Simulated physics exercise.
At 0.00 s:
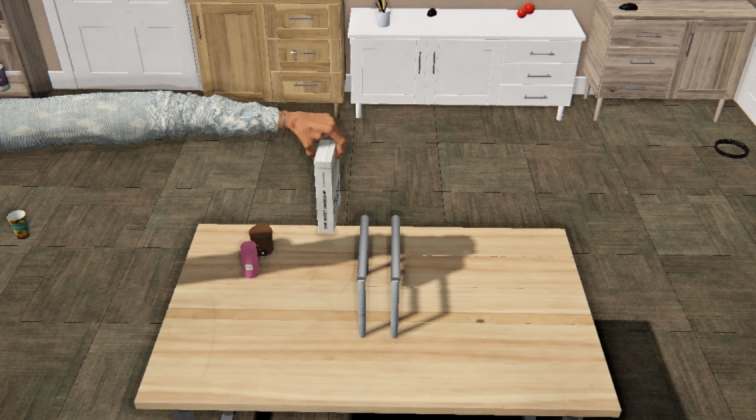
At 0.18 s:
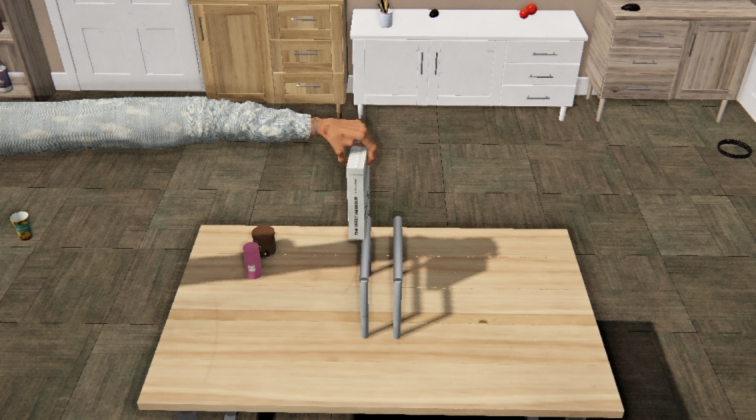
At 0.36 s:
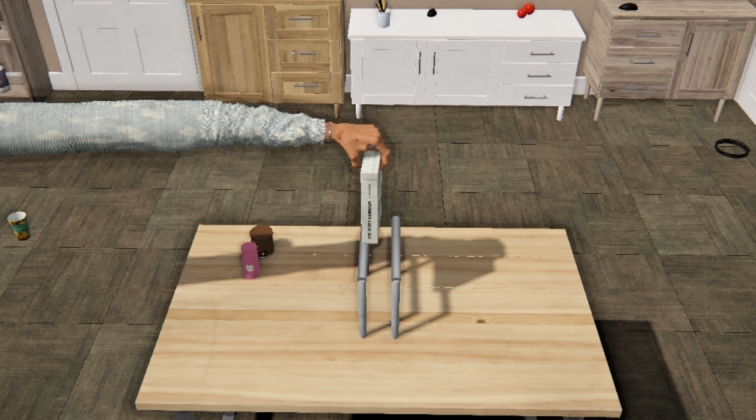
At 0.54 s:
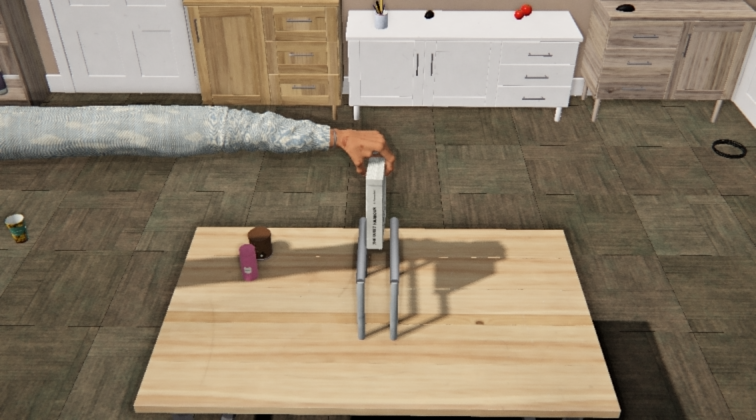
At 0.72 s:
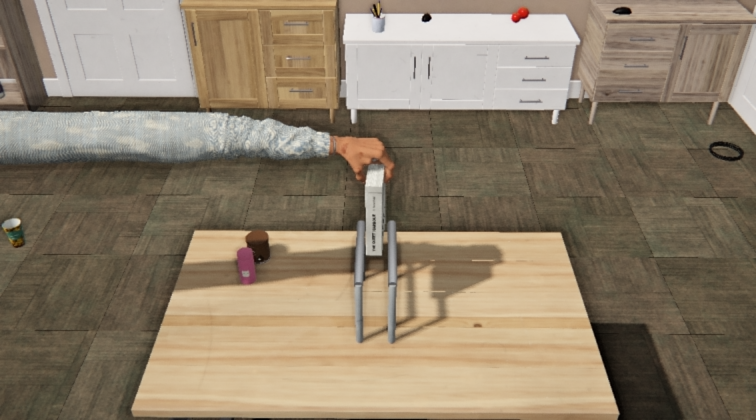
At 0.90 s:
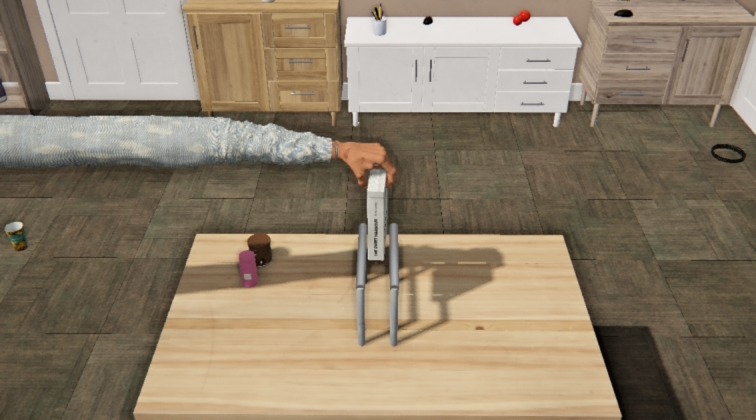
The clip opens with a hand in a pale, long sleeve holding a white book upright above the back of a wooden table, near a pink shaker. The hand carries the book a short way right to the gap in a gray stand, lowers it slightly, and then holds it nearly still there.
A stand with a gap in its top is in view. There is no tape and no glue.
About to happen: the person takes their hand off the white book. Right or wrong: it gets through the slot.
Right.
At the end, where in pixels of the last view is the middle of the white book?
Looks like it settles somewhere around (378, 284).
By 1.10 s, white book moved a little near (378, 226).
By 1.20 s, white book moved about its own width near (378, 269).
By 1.30 s, white book moved well along near (378, 279).
When it is over (1.9 s), moved from the start, white book; the other 2 as before. End places, in pixels of the last picture, white book near (378, 284). The book reaches the table.
